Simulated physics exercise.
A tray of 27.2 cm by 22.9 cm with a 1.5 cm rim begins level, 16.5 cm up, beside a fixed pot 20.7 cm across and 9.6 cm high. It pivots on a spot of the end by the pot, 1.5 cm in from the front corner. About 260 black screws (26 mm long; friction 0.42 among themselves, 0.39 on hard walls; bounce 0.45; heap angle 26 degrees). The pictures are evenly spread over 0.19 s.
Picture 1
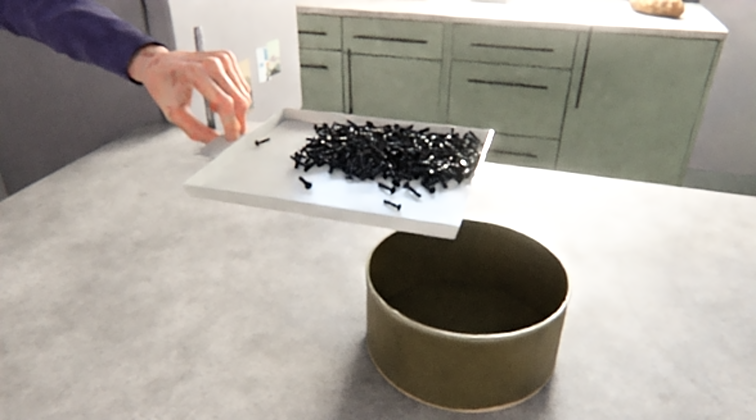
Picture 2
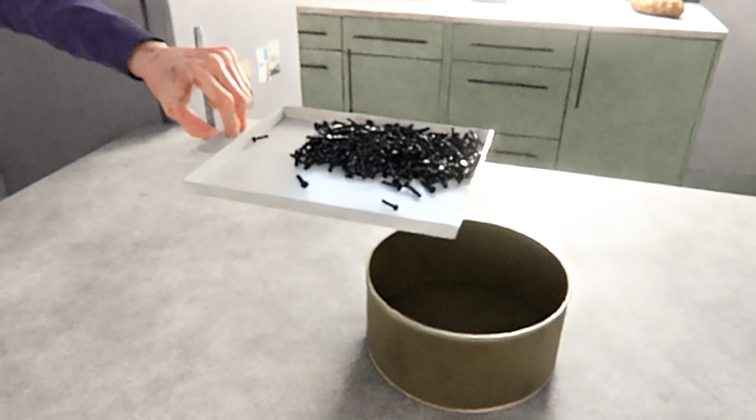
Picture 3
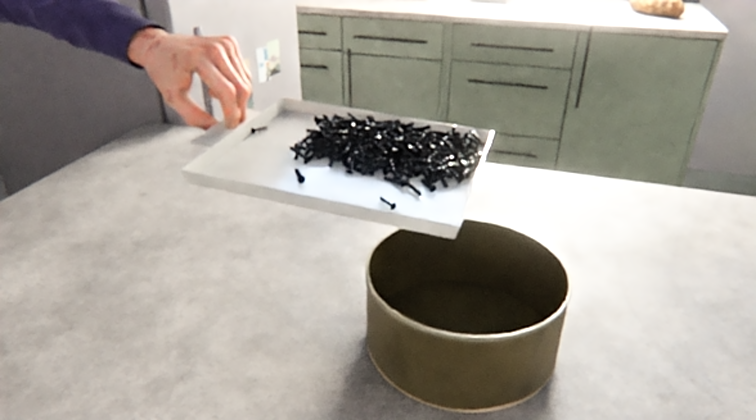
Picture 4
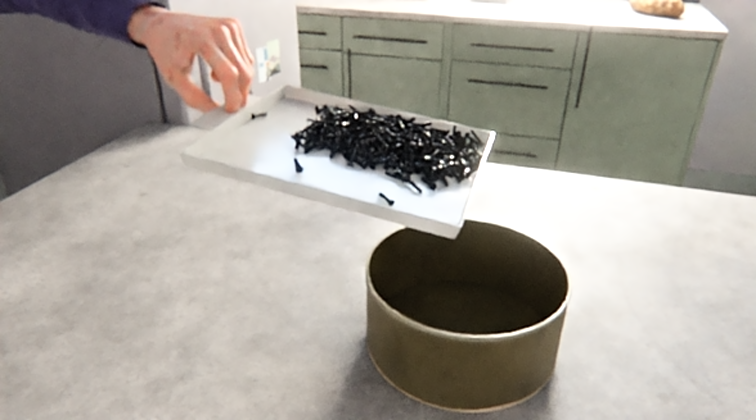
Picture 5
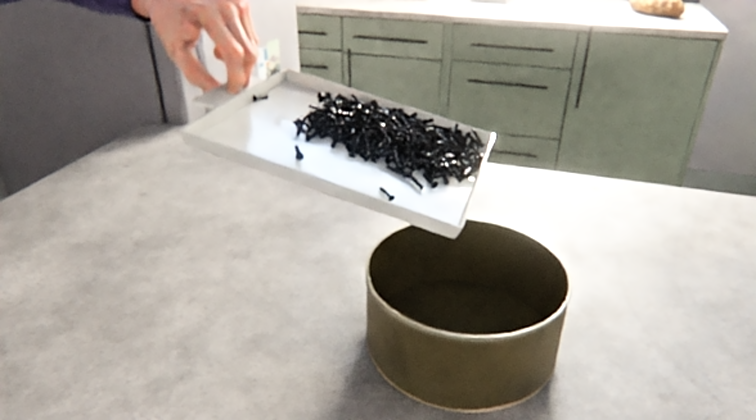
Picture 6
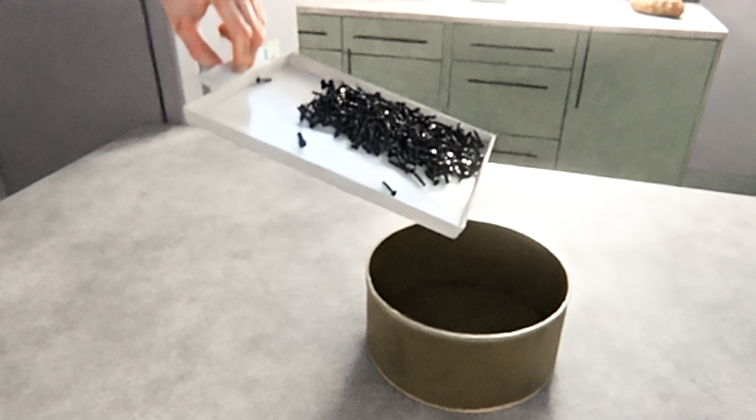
A pale tray heaped with small black screws tilted gradually, its left end rising beside a person's hand while the right end stayed low near a round olive-coloured pot, and the pile shifted only slightly.
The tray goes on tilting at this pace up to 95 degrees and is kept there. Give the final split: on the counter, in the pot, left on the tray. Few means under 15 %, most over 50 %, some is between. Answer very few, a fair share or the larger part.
Counter the larger part, pot a fair share, tray very few.
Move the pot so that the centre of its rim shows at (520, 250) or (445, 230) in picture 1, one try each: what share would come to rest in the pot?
About 80 and 55 per cent.
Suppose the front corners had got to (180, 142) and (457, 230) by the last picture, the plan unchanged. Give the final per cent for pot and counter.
Pot 30, counter 70.
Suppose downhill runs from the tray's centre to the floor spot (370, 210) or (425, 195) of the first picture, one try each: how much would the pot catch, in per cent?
Some 20 and 60 per cent.
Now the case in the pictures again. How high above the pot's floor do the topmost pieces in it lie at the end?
Roughly 2.0 cm.
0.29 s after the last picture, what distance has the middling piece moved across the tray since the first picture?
Roughly 5 cm.
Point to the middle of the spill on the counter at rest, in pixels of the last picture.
Near (541, 273).
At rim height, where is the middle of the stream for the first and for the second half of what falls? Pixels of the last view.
At about (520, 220), then at (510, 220).
Then, 0.29 s after the last picture, tilt 56 degrees; the tray holds 100 %, the pot 0 %.
Then, 0.48 s after the last picture, tilt 81 degrees; the tray holds 40 %, the pot 15 %.
Then, 0.79 s after the last picture, tilt 95 degrees; the tray holds 0 %, the pot 40 %.
In the end, counter 60 %, pot 40 %, tray 0 %.
